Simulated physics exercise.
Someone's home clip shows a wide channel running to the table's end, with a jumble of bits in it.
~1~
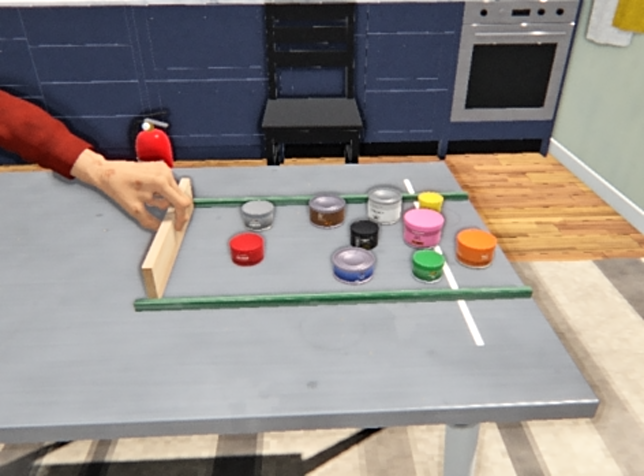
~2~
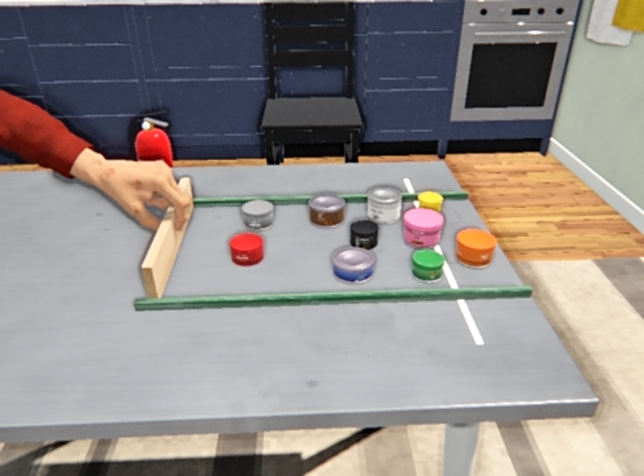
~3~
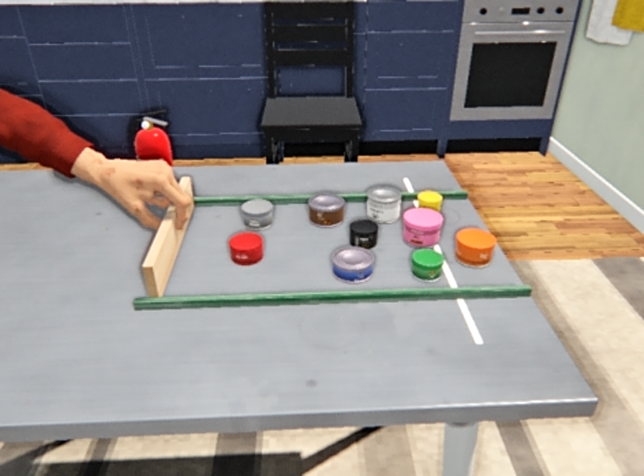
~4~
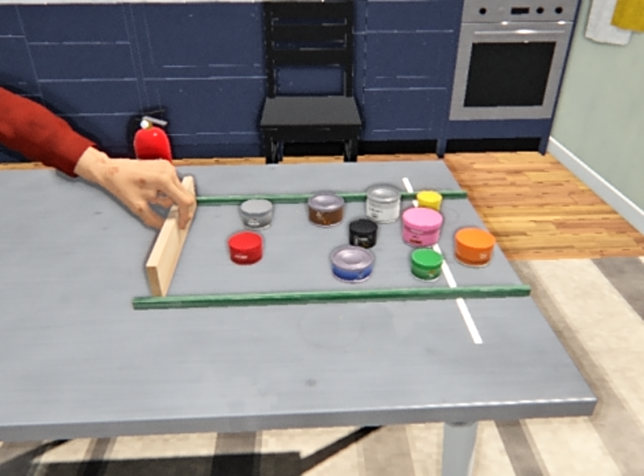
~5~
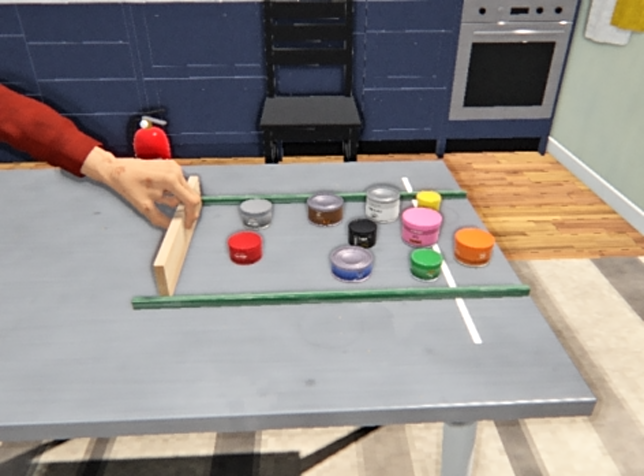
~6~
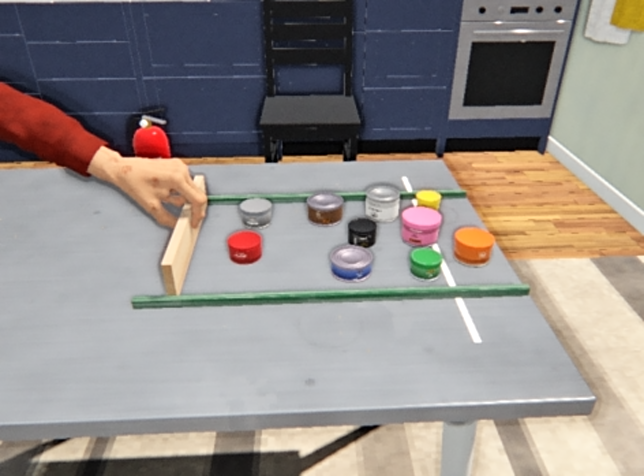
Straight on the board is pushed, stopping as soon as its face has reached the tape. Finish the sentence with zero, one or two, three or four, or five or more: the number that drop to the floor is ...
The number that drop to the floor is one or two.
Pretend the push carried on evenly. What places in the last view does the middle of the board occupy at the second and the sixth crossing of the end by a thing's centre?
(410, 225), later (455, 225).
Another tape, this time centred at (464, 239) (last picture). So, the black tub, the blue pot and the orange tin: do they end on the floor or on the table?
The black tub holds on, the blue pot stays on, the orange tin drops off.
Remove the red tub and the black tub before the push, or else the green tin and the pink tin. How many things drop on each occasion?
Falls come to 2 the first time and 2 the other time.
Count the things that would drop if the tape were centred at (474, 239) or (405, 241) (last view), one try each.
Try 1: 6; try 2: 1.
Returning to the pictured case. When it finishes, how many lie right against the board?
Total: 4.
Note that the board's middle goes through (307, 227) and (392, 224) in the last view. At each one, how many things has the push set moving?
At the first spot the count is 4, and at the second it is 9.
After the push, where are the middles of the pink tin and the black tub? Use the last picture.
Approximately (477, 228) for one, approximately (443, 226) for the other.
Soon after, none off yet; orange tin at rest near (473, 247); yellow tin at rest near (428, 203); pink tin at rest near (421, 227).
Then, none off yet; orange tin at rest near (473, 247); yellow tin moving near (431, 203); pink tin at rest near (421, 227).
Further on, none off yet; orange tin at rest near (473, 247); yellow tin tipped a little near (480, 199); pink tin moved a little near (435, 228).
At rest, the number that fall off is one or two; fallen, white tin and yellow tin.
